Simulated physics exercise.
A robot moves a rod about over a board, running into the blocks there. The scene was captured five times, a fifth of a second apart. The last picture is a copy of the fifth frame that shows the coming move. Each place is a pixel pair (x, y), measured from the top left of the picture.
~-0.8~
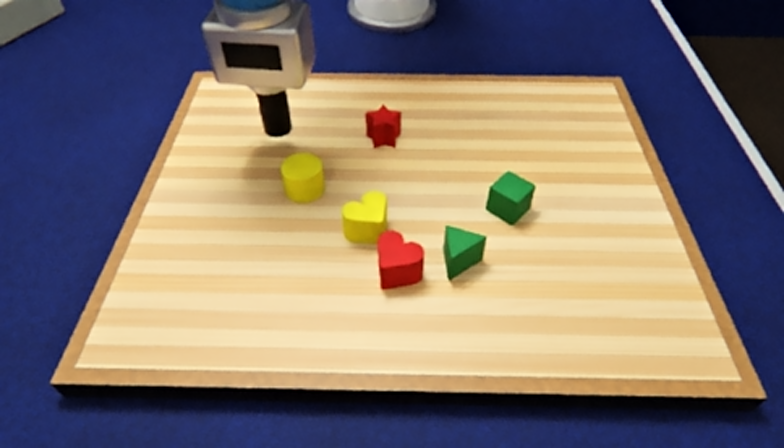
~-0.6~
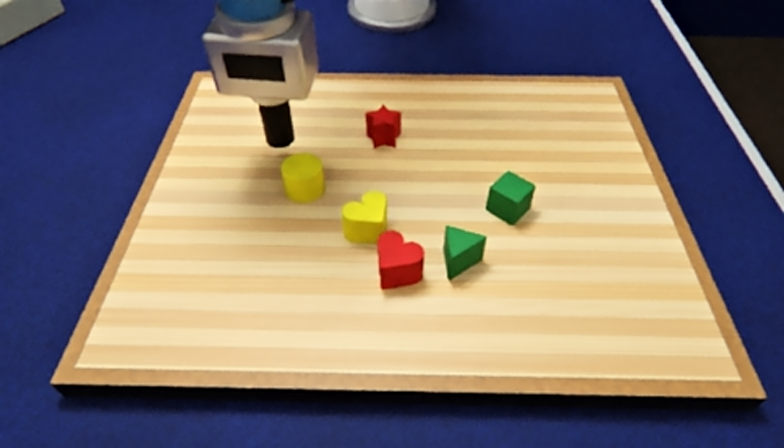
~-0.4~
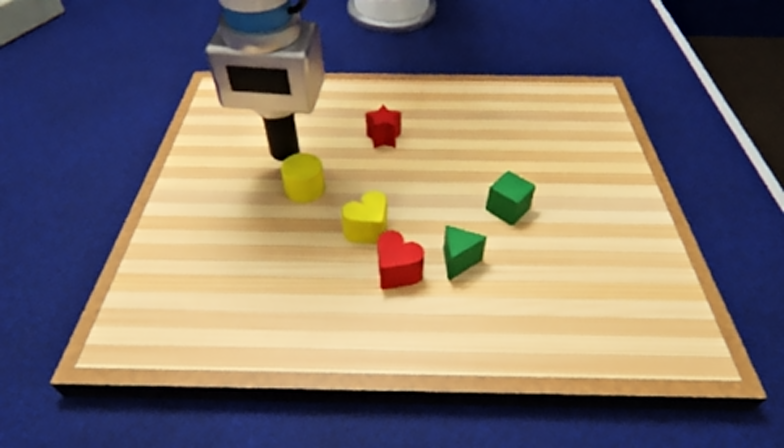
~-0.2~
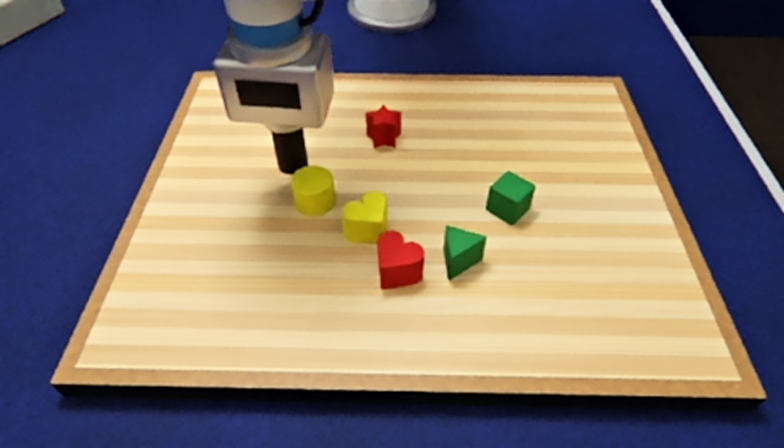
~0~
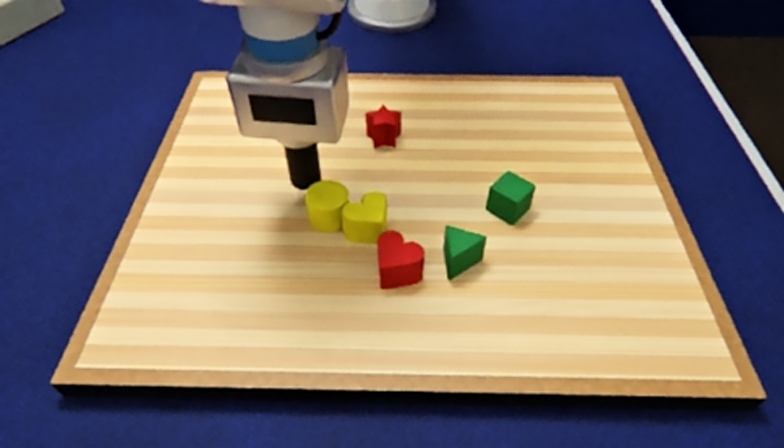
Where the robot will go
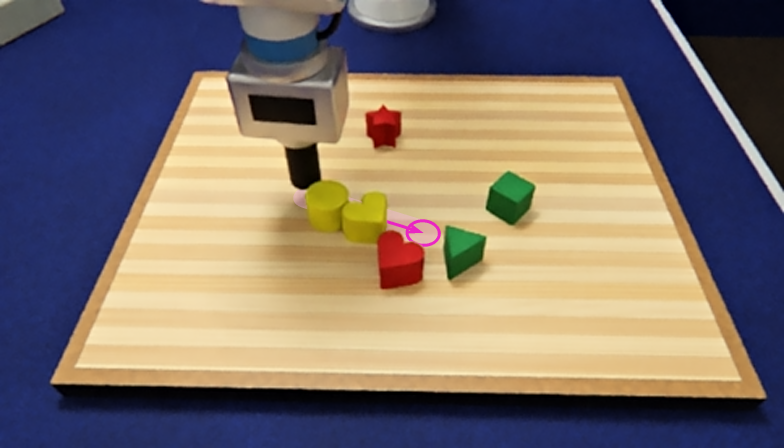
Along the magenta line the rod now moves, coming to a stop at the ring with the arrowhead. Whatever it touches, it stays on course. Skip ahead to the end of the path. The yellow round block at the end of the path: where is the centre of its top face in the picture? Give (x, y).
The middle of its upper face will lie at (355, 220).
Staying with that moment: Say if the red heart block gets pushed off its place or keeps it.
The push reaches it.
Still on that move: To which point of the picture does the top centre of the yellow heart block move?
The middle of its upper face should be somewhere near (413, 238).
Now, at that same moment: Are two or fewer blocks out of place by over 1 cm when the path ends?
No, that is not how it ends up.
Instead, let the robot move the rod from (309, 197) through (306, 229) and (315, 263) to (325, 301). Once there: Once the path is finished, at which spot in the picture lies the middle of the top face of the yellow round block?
It should be at (355, 244) by then.
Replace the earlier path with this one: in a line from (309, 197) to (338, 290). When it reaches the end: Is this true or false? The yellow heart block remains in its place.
False - the claim does not hold.
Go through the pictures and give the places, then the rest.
Rod's lower end at (278, 129); yellow round block at (301, 165); yellow heart block at (367, 207); red heart block at (398, 249); green triangle at (462, 239), in the first frame.
Rod at (281, 139); blocks still, in the second frame.
Rod at (285, 152); blocks still, in the third frame.
Rod at (293, 165); yellow round block at (312, 178), in the fourth frame.
Rod at (306, 180); yellow round block at (327, 194); yellow heart block at (367, 207); red heart block at (398, 249); green triangle at (462, 239), in the fifth frame.
Drawn move, from (309, 197) to (423, 233).
On the path given first. One third of the way, rod at (344, 192); yellow round block at (349, 212); yellow heart block at (386, 220), turned 35° anticlockwise; red heart block at (402, 253).
Two thirds of the way, rod at (384, 204); yellow round block at (355, 220); yellow heart block at (397, 227), turned 35° anticlockwise; red heart block at (411, 263), turned 15° clockwise.
At the end, rod at (424, 216); yellow round block at (355, 220); yellow heart block at (413, 238), turned 30° clockwise; red heart block at (411, 274); green triangle still.
